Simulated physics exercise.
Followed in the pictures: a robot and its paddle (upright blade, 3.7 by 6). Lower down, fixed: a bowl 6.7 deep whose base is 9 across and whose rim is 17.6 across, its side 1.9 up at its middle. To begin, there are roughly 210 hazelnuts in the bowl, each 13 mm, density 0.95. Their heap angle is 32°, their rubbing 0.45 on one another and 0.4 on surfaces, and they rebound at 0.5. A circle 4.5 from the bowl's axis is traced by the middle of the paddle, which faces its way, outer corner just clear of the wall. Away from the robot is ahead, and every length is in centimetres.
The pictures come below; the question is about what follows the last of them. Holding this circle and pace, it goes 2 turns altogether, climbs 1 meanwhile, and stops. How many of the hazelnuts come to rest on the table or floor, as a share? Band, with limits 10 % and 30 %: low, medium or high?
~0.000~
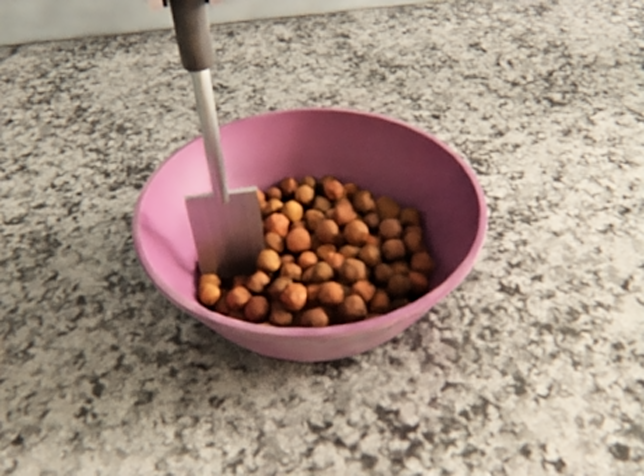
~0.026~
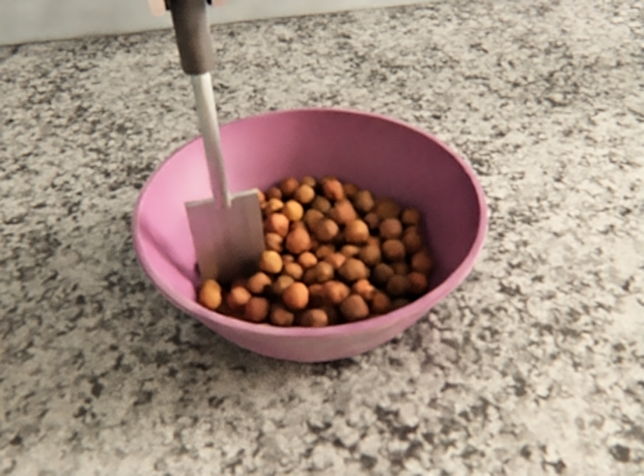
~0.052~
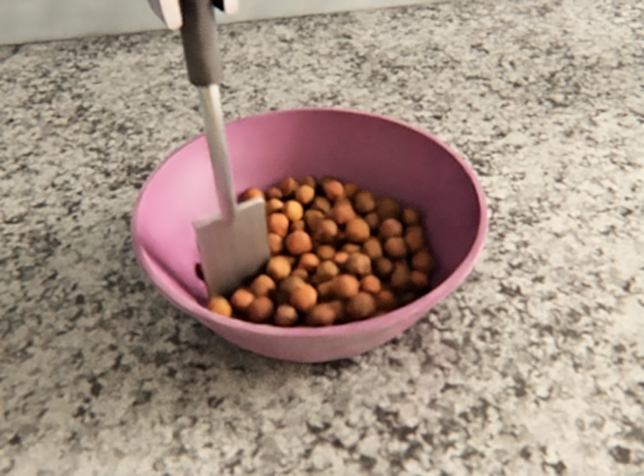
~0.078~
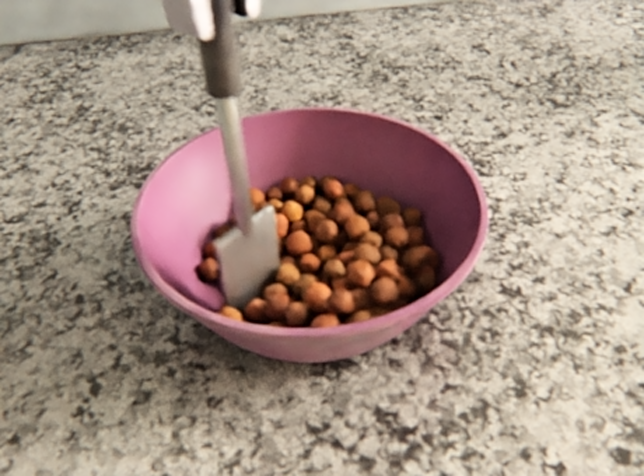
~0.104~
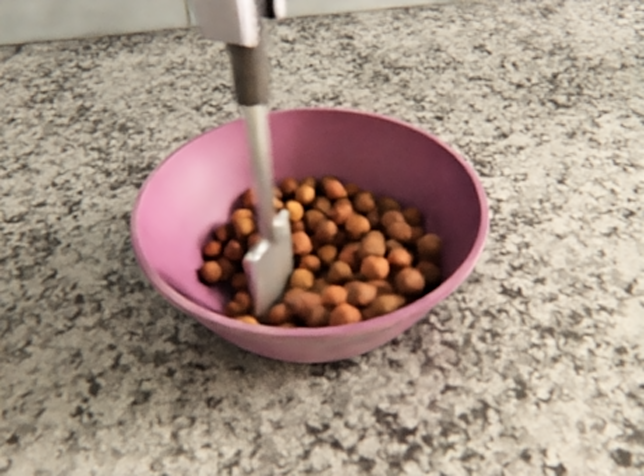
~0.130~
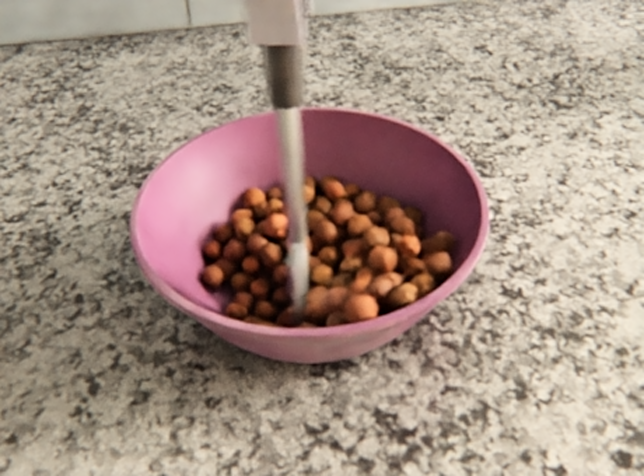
Medium.
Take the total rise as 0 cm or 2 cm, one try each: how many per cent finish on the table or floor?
About 30 per cent on the first try and 15 per cent on the second.
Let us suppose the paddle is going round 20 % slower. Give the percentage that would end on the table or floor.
Then roughly 15 per cent.
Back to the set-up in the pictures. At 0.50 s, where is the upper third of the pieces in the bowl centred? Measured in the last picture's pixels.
About (210, 226) in the last picture.
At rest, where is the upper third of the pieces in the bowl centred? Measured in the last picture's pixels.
Near (289, 270).
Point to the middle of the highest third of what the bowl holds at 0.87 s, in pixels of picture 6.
The centre lies near (348, 180) in the last picture.
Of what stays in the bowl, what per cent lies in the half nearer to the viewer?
I'd put it near 55 per cent.
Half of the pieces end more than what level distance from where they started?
My guess is close to 7 centimetres.
By 0.50 s, 328° round, highest piece 9 above the table; 185 in the bowl, 10 on the table or floor, 11 in flight or on the tool.
By 0.87 s, 220° round, highest piece 8 above the table; 169 in the bowl, 33 on the table or floor, 4 in flight or on the tool.
By 1.25 s, 0° round, highest piece 5 above the table; 167 in the bowl, 39 on the table or floor.
By 1.95 s, 0° round, highest piece 5 above the table; 167 in the bowl, 39 on the table or floor.
Final count, 167 in the bowl, 39 on the table or floor. That is 19 % on the table or floor.
